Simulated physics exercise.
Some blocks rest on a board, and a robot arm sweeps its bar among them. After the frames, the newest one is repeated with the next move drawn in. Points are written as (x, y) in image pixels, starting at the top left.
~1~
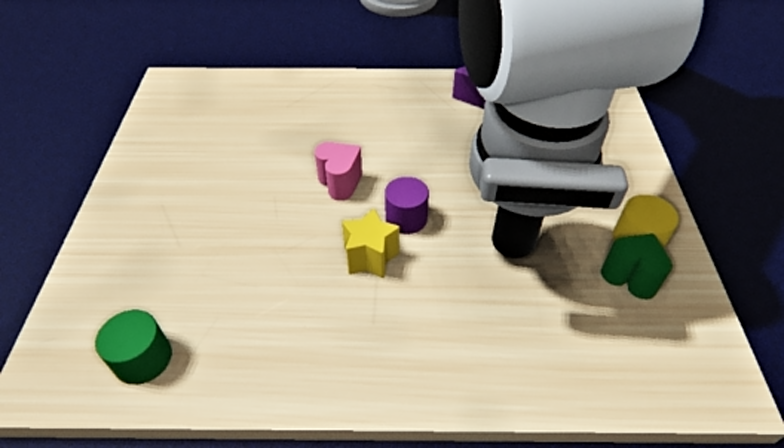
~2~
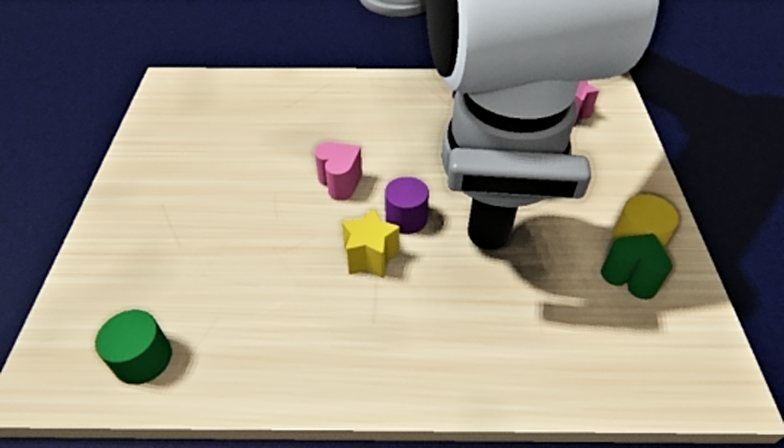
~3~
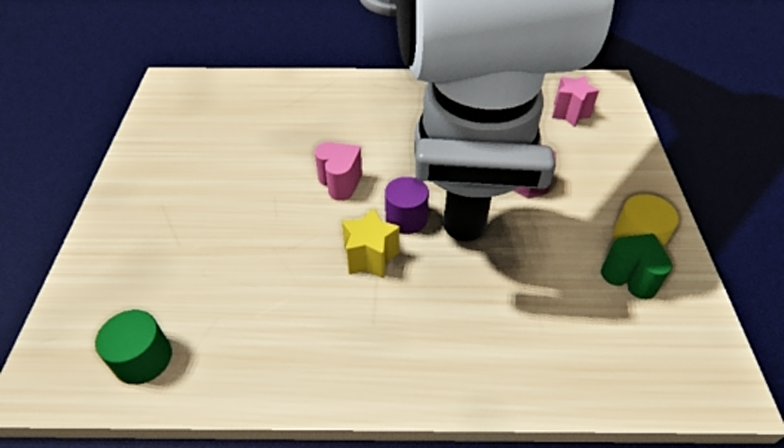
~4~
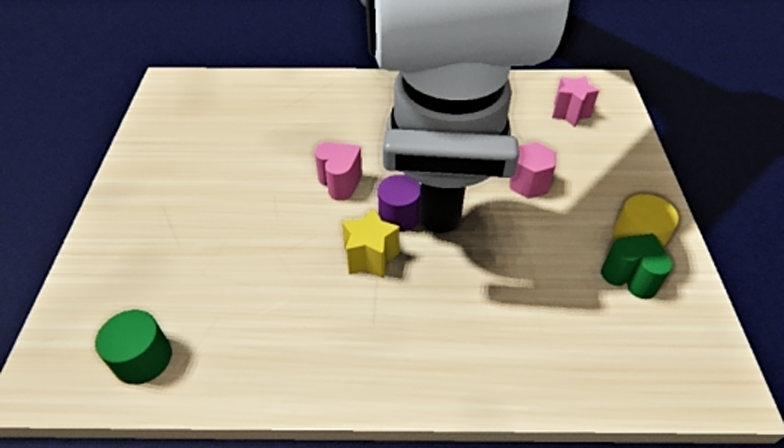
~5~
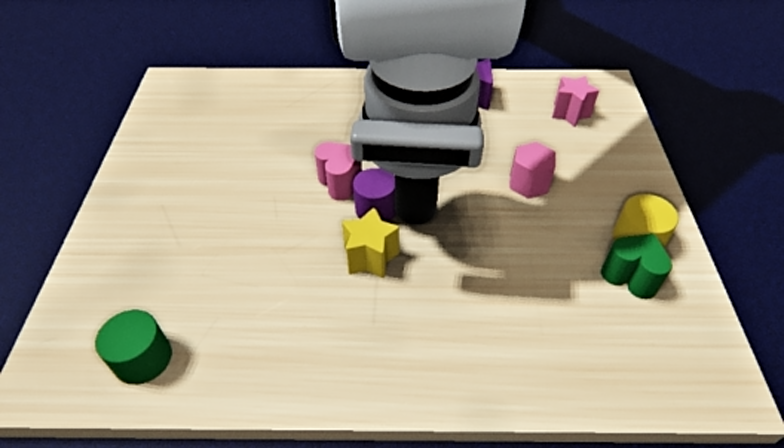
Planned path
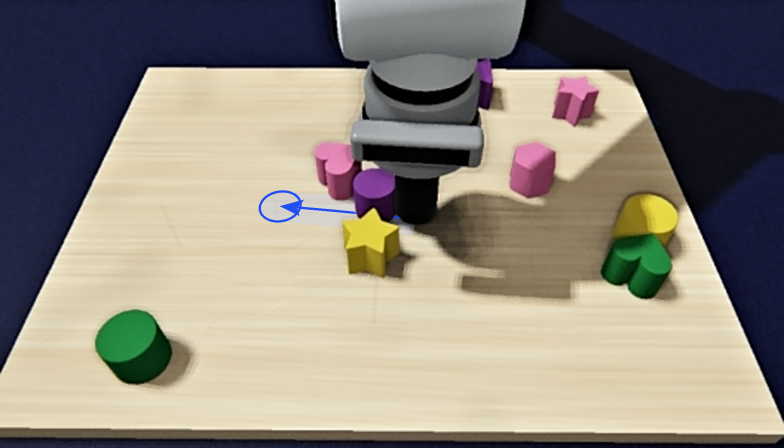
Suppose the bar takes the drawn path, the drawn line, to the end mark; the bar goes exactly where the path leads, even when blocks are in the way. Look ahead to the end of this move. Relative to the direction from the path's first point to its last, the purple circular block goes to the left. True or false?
False - the claim does not hold.
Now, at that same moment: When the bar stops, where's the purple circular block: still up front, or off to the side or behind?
Carried ahead at the end.
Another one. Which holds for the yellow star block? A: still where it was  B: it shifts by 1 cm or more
My pick is A.
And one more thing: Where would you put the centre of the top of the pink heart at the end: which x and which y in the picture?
The middle of its top is at (314, 145).
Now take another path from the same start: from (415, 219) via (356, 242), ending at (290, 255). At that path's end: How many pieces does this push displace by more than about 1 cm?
I expect two blocks to be moved by more than 1 cm.
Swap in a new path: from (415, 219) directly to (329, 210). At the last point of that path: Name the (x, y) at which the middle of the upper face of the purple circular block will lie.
I'd expect the centre of its top face to be at (288, 170).
Drawn move, straight from (415, 219) to (280, 206).
The first path, step by step. One third of the way, bar (369, 206); pink heart (322, 149), turned 55° clockwise; purple circular block (328, 177).
Two thirds of the way, bar (323, 201); pink heart (314, 145), turned 80° clockwise; purple circular block (284, 169).
At the end, bar (278, 197); pink heart (314, 145), turned 80° clockwise; yellow star block still; purple circular block (249, 157).
